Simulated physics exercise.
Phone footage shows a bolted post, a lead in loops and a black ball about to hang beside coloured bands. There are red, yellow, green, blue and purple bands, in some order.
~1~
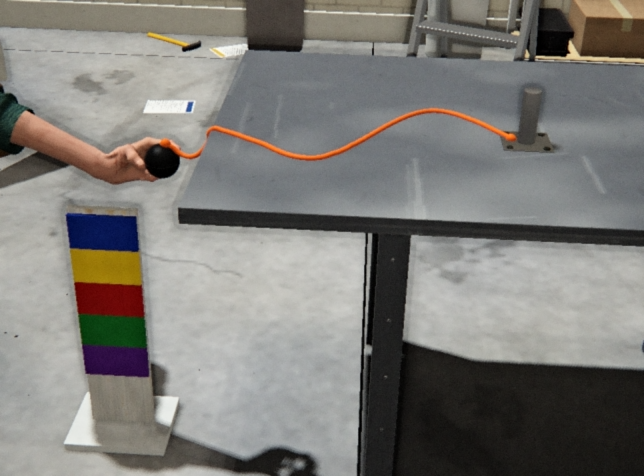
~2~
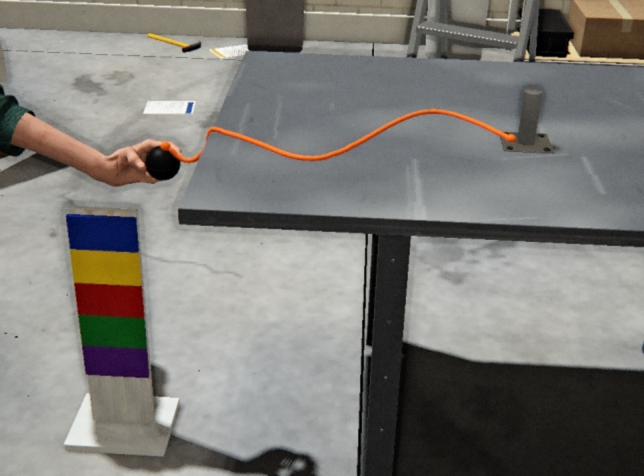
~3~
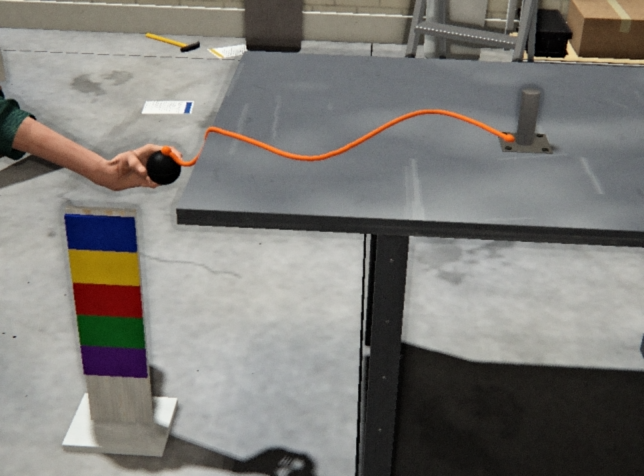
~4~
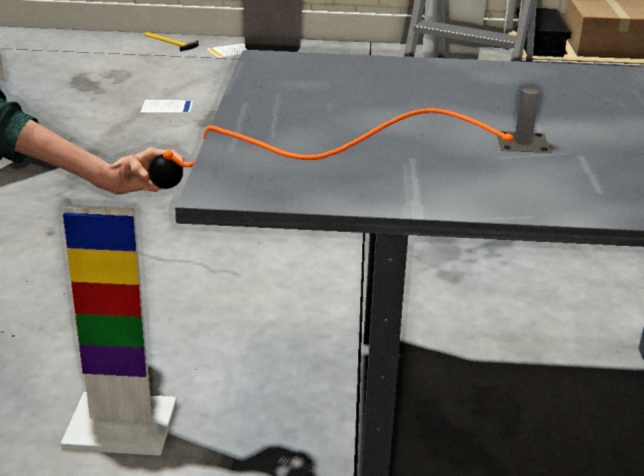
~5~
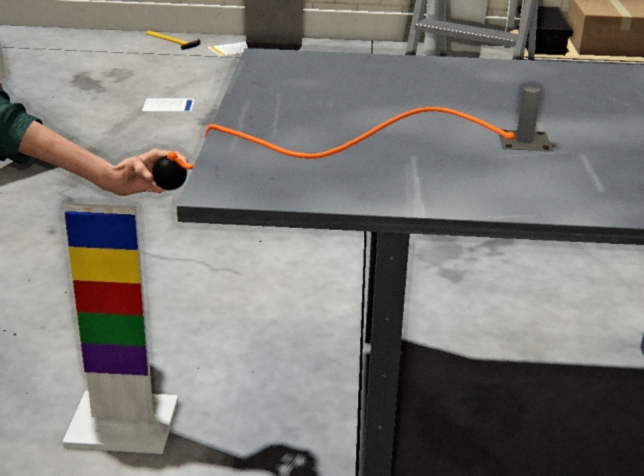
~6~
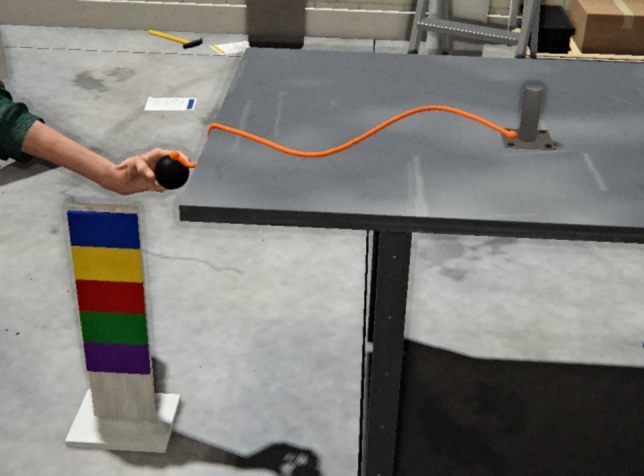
A hand holding a black ball on an orange cord shifts slightly right beside coloured bands.
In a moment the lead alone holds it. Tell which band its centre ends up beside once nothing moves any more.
Beside the red band.
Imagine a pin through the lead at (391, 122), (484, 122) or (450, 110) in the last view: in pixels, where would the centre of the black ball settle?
Pixel places, try by try: (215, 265), (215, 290), (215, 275).
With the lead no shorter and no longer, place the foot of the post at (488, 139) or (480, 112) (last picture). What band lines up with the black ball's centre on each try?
The first case gives green, the second gives green.
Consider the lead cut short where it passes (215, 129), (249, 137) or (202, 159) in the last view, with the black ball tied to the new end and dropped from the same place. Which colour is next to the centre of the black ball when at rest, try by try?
Lab note - try 1: Blue; try 2: No band; try 3: Yellow.
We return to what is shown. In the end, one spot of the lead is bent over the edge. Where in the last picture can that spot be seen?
The point at (301, 155).
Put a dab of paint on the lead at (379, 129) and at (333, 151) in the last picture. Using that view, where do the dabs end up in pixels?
To (318, 126) for the first and to (244, 122) for the second.
Soon after, ball near (186, 279); level with yellow.
Then, ball near (245, 300); level with red.
Further on, ball near (208, 300); level with red.
At rest, ball near (218, 300); level with red. Its centre hangs level with the red band.
